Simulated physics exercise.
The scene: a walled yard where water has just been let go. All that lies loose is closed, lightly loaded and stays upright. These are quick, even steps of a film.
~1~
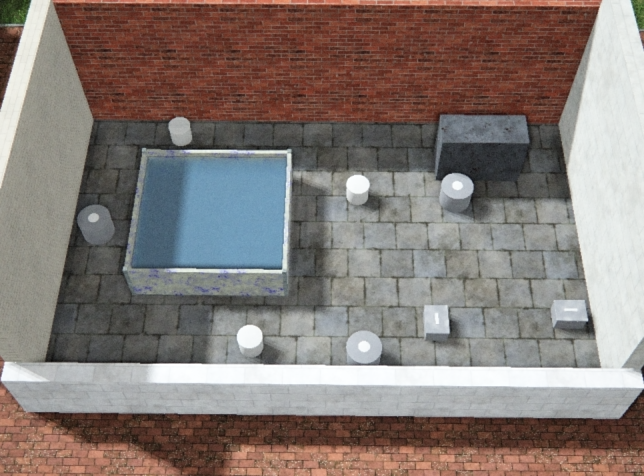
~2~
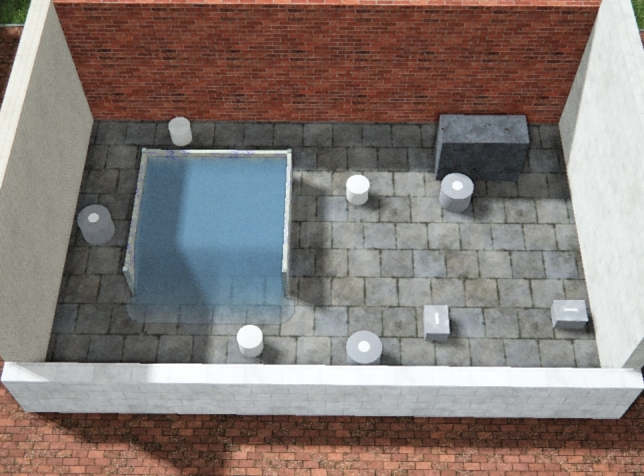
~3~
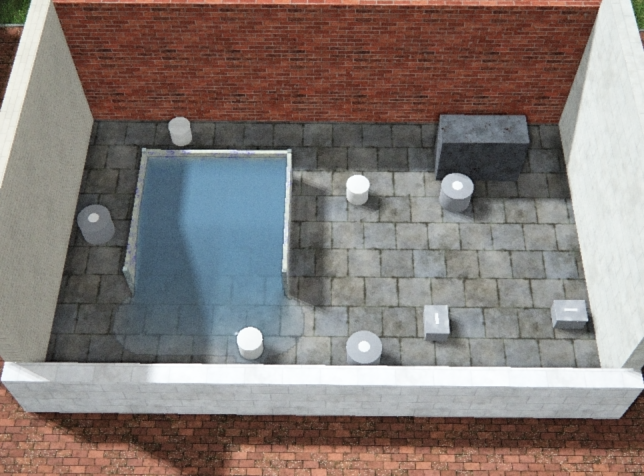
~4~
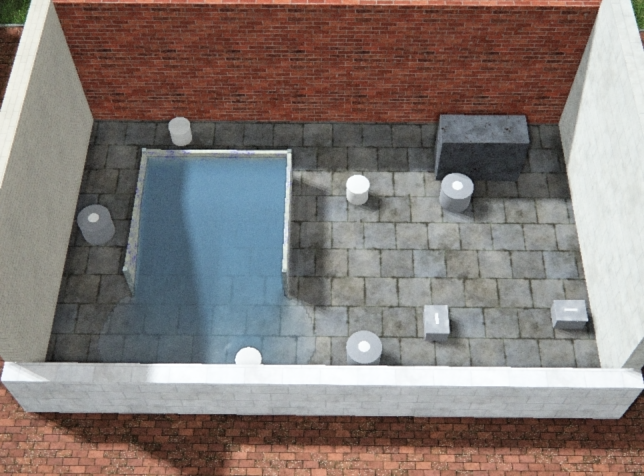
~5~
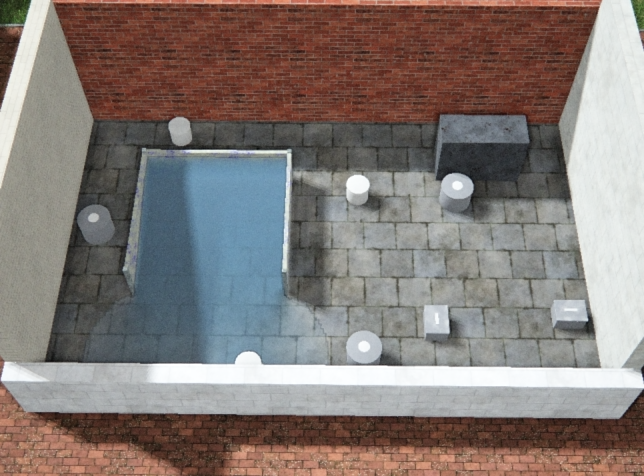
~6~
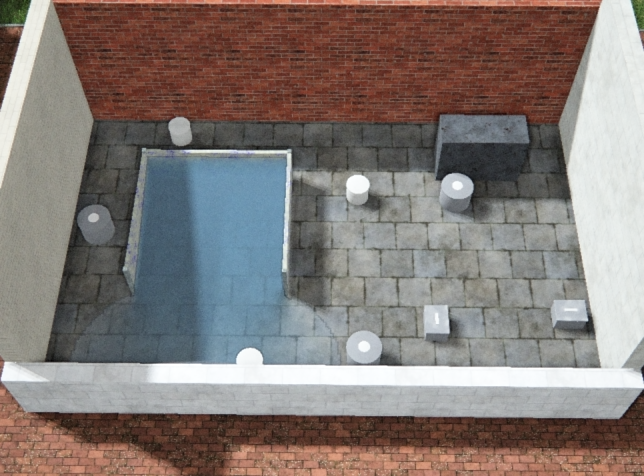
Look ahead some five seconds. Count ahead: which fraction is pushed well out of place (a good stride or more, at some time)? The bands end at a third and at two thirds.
That comes to at least two thirds.
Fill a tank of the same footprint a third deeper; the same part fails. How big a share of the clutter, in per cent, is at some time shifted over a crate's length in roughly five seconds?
I make it 80 per cent.
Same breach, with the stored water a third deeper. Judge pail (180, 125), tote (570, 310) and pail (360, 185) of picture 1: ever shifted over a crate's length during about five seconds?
One after the other: Yes, that far or more, not that far.
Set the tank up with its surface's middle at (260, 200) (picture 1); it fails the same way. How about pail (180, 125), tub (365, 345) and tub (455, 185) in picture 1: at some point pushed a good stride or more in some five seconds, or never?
In turn: That far or more, that far or more, under that.
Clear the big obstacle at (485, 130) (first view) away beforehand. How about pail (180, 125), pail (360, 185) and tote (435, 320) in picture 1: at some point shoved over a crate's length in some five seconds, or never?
One after the other: Pushed that far, short of that, moved that far.
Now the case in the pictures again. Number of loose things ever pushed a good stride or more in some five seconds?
I count 6.
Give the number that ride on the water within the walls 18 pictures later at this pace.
1 of them.
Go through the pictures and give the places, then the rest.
The first frame shows a pail at (250, 336) rests on the ground; a tub at (94, 218), on the bottom; 0 of 8 have shifted.
The second frame shows a pail at (250, 336), on the bottom; a tub at (94, 218) rests on the ground; 0 of 8 have shifted.
The third frame shows a pail at (250, 339) rests on the ground, close to its start; a tub at (94, 218), on the bottom; 0 of 8 have shifted.
The fourth frame shows a pail at (248, 359) rests on the ground, a stride from its start; a tub at (94, 218) rests on the ground; 1 of 8 have shifted.
The fifth frame shows a pail at (248, 363) floats, a stride from its start; a tub at (94, 218) rests on the ground; 1 of 8 have shifted.
The sixth frame shows a pail at (250, 360), afloat, a stride from its start; a tub at (94, 218), on the bottom; 1 of 8 have shifted.
A moment on, 0 of 8 are well off their spots; 1 afloat.
Next, 2 of 8 are well off their spots; 0 afloat.
Later, 4 of 8 are well off their spots; 1 afloat.
In the end, 6 of 8 are well off their spots, and 6 have been at some point; 4 afloat.
